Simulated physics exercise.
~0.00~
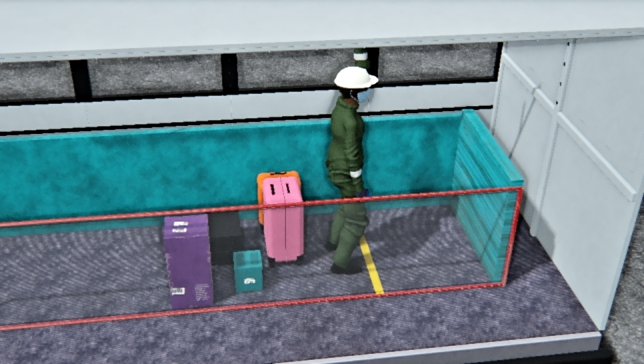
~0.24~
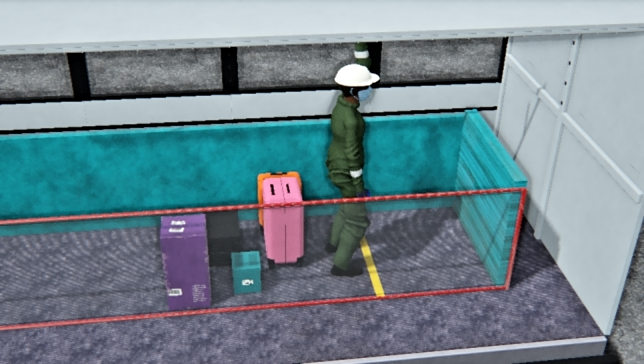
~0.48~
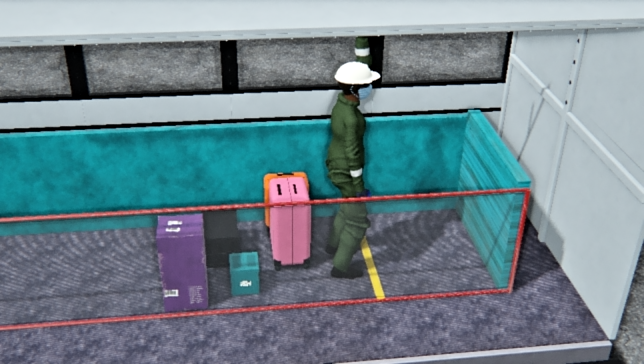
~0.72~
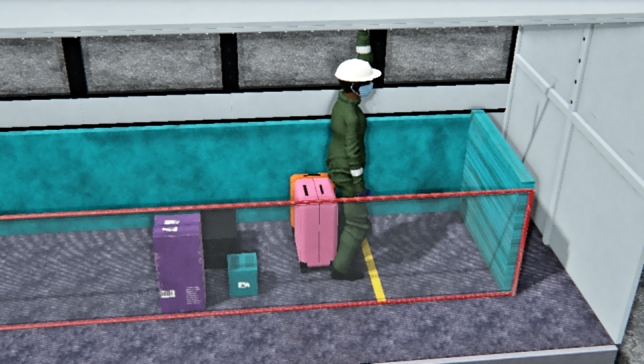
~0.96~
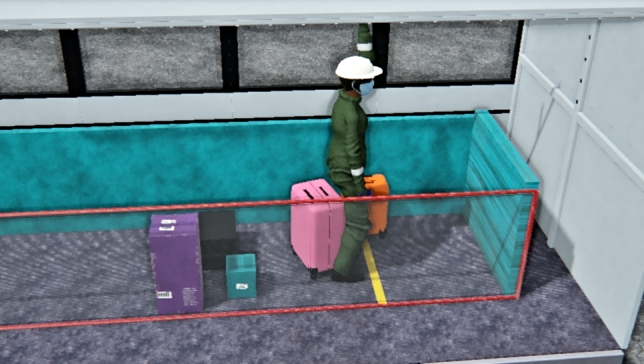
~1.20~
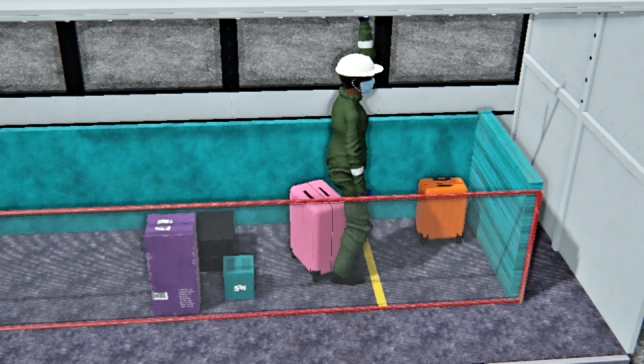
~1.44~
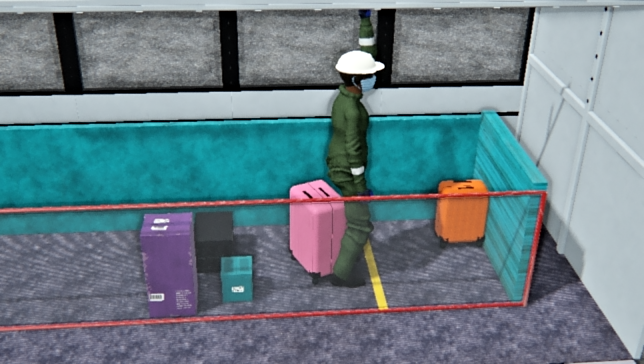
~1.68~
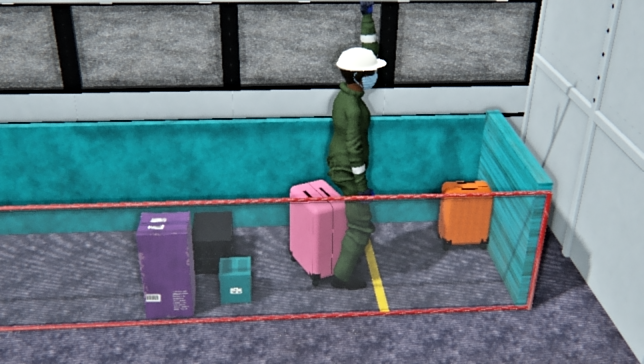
A person in dark green clothes, a white helmet and a face mask stands still in a tram bay, one arm raised to hang on, seen from above and to the side as the view drifts slightly. A purple tall bag, a black crate and a teal tub sit at left, with a pink case and a smaller orange one beside them. Both cases slide right towards the yellow line. The pink case stops short of it, by the person's legs. The orange case passes behind the person, crosses the line and ends upright near the teal end panel.
